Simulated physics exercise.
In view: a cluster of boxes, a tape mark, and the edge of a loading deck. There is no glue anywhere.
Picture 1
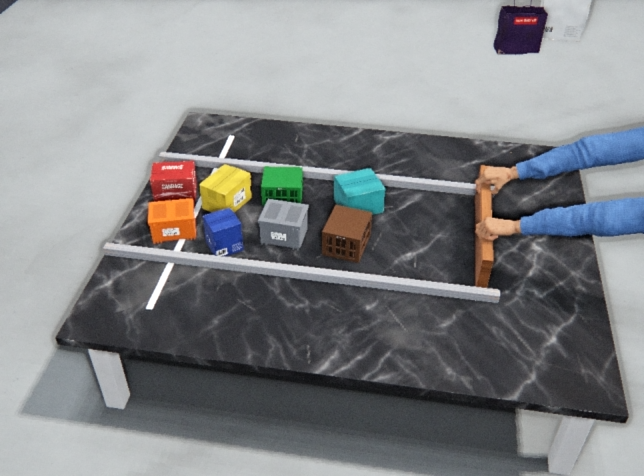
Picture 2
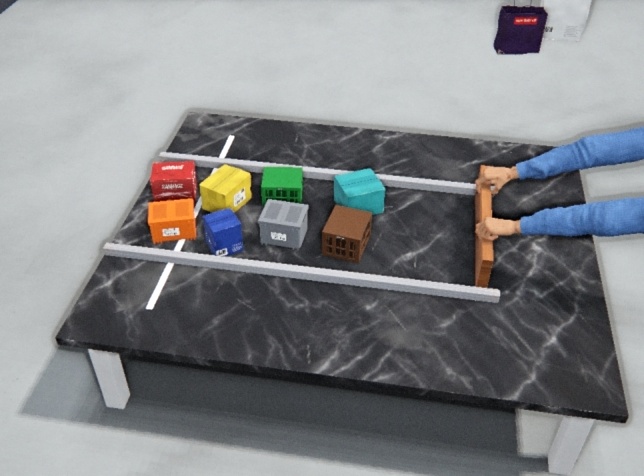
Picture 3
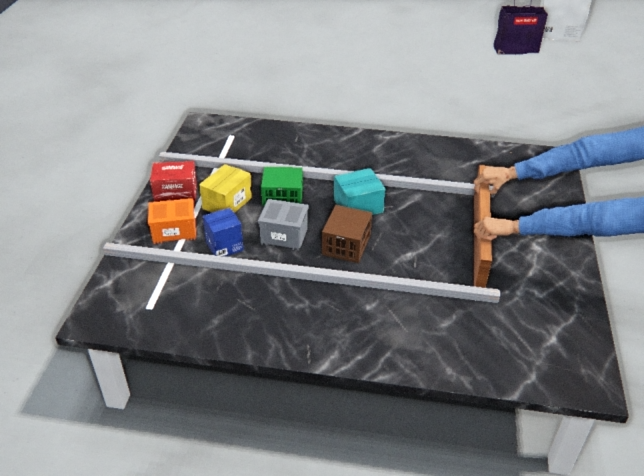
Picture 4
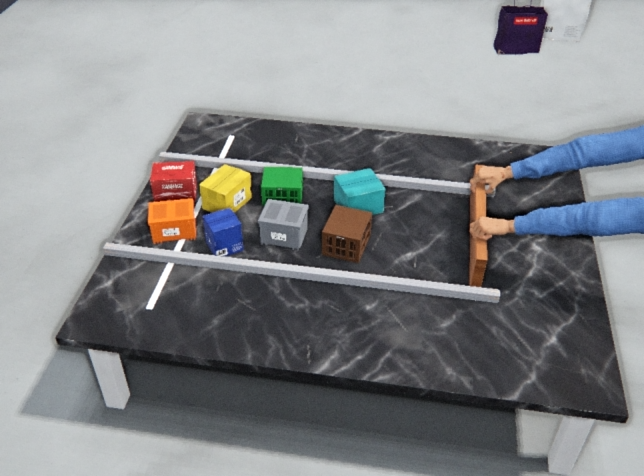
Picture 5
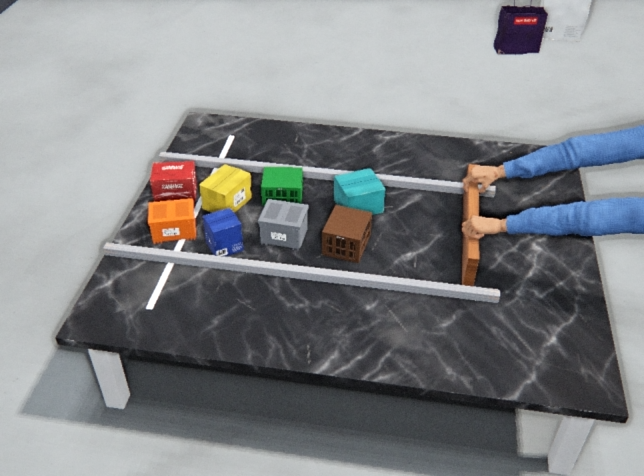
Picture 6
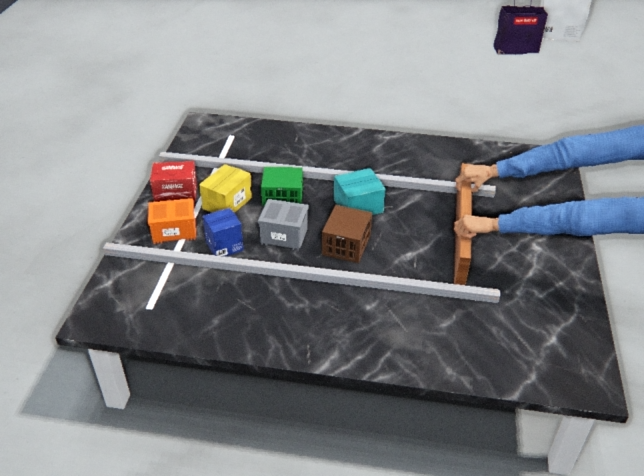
Two hands slide an upright wooden plank slightly left between rails, toward colored boxes.
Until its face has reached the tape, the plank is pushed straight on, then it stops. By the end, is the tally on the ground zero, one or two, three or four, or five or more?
I expect three or four to drop off the edge.
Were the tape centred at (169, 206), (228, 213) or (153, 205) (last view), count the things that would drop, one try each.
Going through them in order, you'd see 6, 2 and 7.
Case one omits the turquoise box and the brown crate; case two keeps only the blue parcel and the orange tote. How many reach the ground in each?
First try 1, second try 2.
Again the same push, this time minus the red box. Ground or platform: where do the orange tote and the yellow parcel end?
Result - orange tote: It comes off; yellow parcel: It comes off.
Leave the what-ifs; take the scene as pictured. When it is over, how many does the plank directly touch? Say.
Contact count: 2.
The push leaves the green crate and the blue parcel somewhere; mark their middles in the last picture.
The green crate at (153, 169), the blue parcel at (127, 228).
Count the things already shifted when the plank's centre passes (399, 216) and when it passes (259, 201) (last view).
The first count is 0, and then it's 8.
A little later, none off yet; red box at rest near (174, 182); orange tote at rest near (173, 221); yellow parcel at rest near (226, 191).
When it is over, the number that fall off is three or four; down, yellow parcel, orange tote and red box.
